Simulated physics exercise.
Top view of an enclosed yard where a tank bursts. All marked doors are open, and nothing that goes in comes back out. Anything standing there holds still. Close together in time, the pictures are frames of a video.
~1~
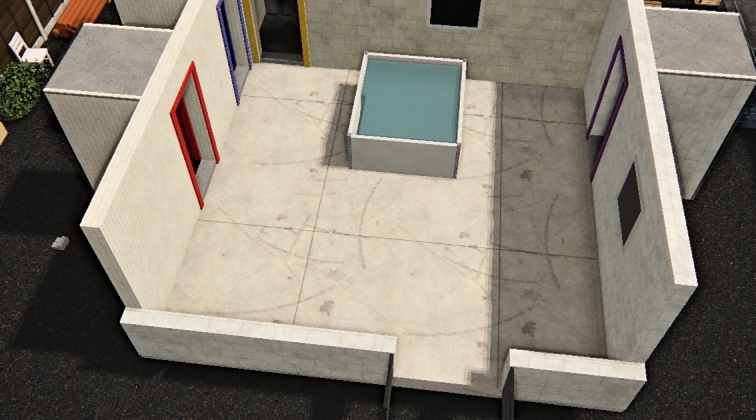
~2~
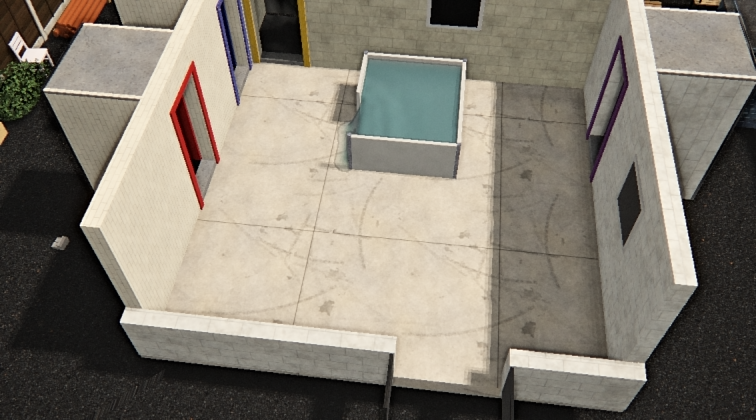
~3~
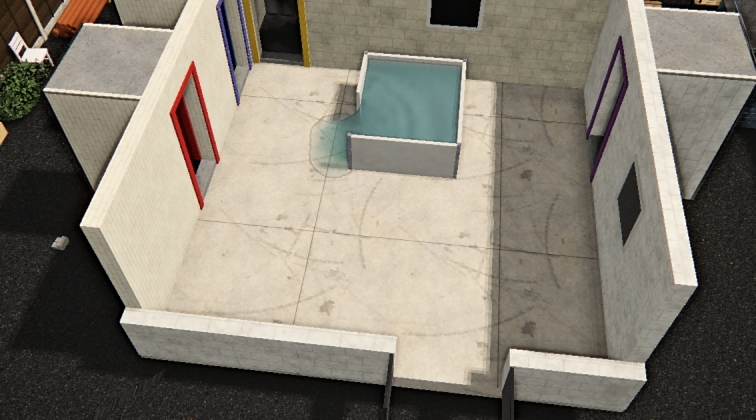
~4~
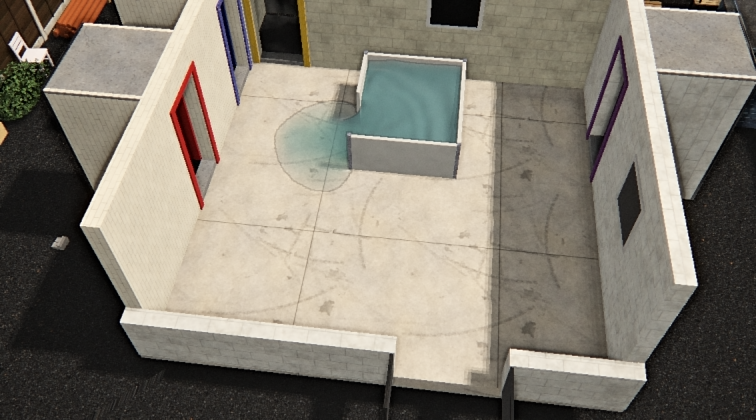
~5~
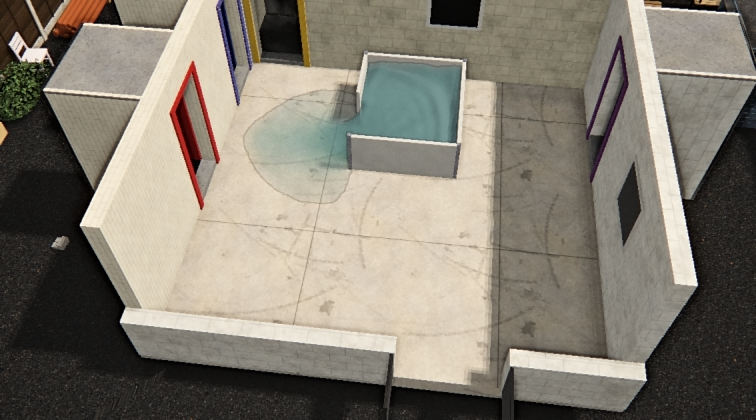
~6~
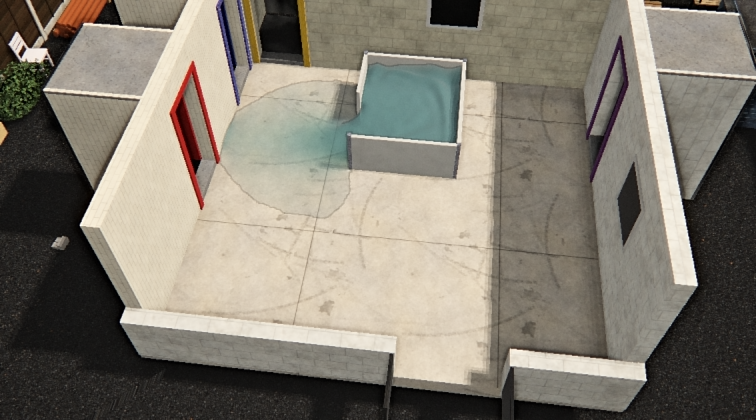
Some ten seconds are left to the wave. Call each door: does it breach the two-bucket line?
Calls: The red door breaches it; the blue door breaches it; the yellow door breaches it; the purple door does not breach it.
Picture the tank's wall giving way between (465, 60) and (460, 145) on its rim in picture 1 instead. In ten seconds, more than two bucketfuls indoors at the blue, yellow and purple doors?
Door by door, the blue door misses the threshold, then the yellow door misses the threshold, then the purple door crosses the threshold.
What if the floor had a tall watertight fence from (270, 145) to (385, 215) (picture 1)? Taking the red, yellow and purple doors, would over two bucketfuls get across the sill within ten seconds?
Result: Red door remains below; yellow door ends up above; purple door remains below.
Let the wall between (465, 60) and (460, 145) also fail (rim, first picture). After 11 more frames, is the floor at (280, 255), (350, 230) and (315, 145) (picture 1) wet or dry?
The first point is spared, the second spared, the third spared.
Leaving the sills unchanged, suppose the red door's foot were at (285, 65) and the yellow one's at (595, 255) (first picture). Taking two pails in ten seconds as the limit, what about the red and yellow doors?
Red door: Crosses the line; yellow door: Stays below the line.
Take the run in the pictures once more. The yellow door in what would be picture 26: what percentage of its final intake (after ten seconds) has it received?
Some 55 per cent.
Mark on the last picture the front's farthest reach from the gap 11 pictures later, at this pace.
Close to (158, 334).
A moment on, water covers 25 % of the floor; the red door under two buckets in, the blue door under two buckets in, the yellow door wet at the sill, nothing in, the purple door not reached.
Next, water covers 30 % of the floor; the red door over two buckets in, the blue door under two buckets in, the yellow door under two buckets in, the purple door not reached.
Then, water covers 40 % of the floor; the red door far over two buckets in, the blue door over two buckets in, the yellow door far over two buckets in, the purple door not reached.
Later, water covers 75 % of the floor; the red door far over two buckets in, the blue door over two buckets in, the yellow door far over two buckets in, the purple door not reached.
In the end, water covers 95 % of the floor; the red door far over two buckets in, the blue door over two buckets in, the yellow door far over two buckets in, the purple door wet at the sill, nothing in.
